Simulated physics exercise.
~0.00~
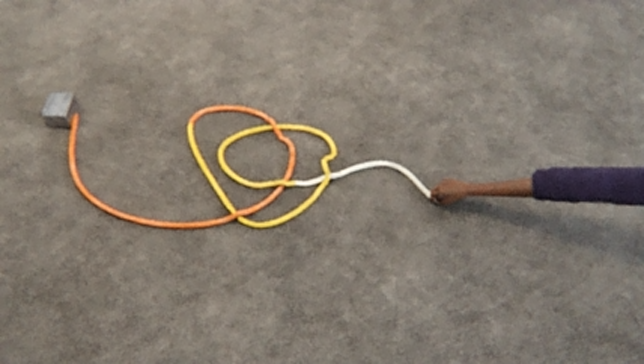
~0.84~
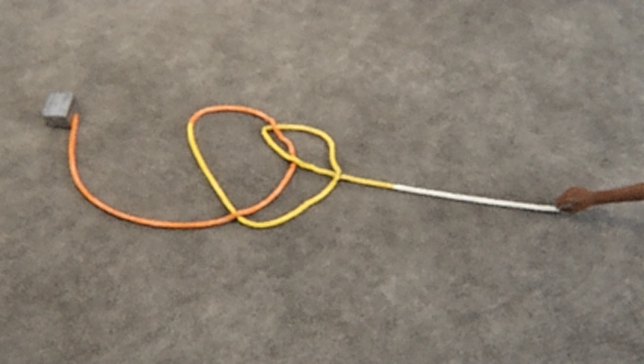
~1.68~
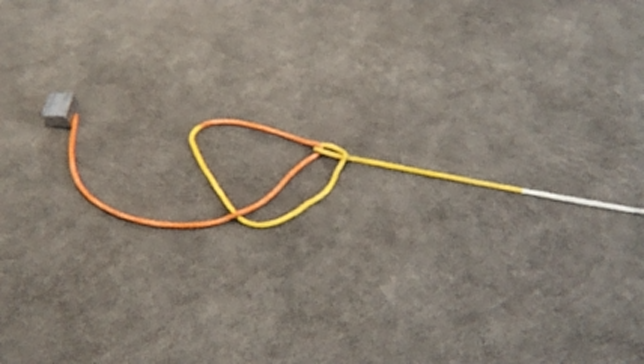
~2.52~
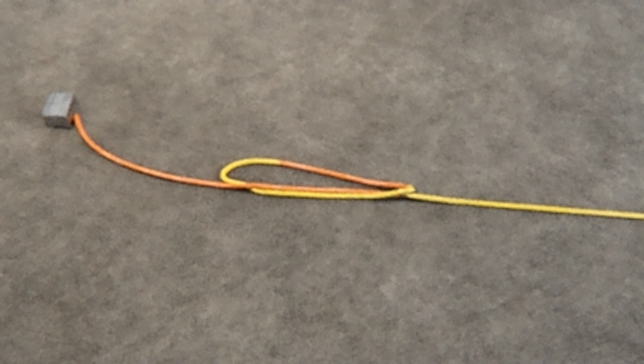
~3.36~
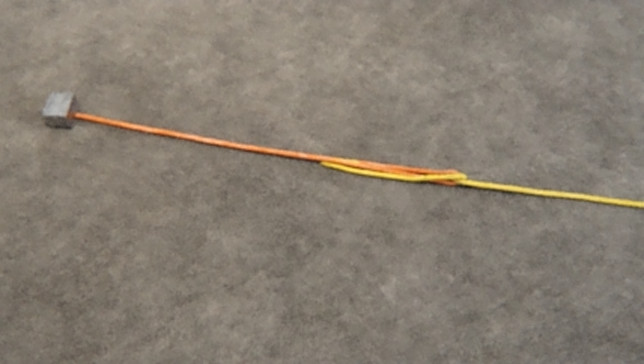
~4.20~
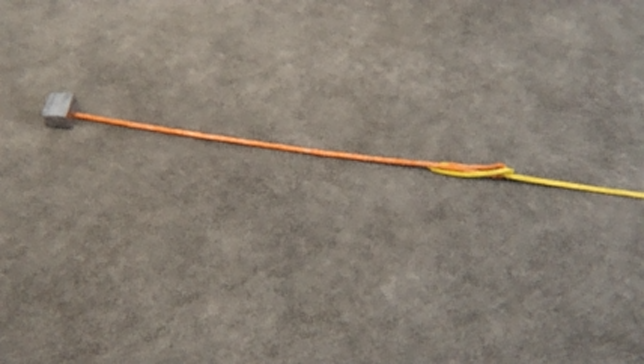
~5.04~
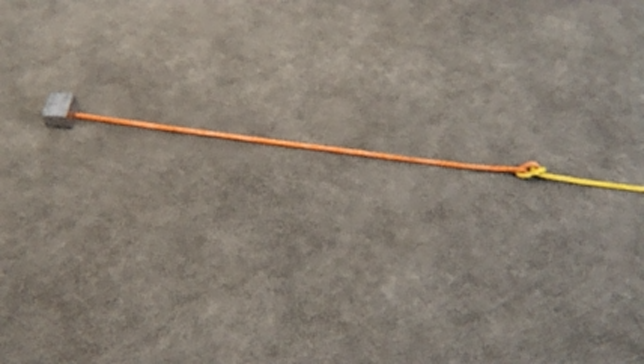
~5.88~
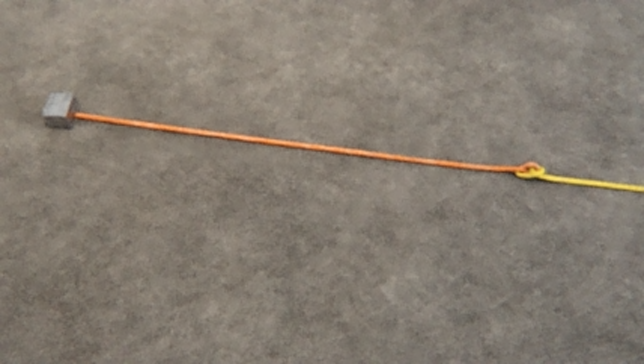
A looped rope is pulled right by a hand, straightens, and jams in a knot.
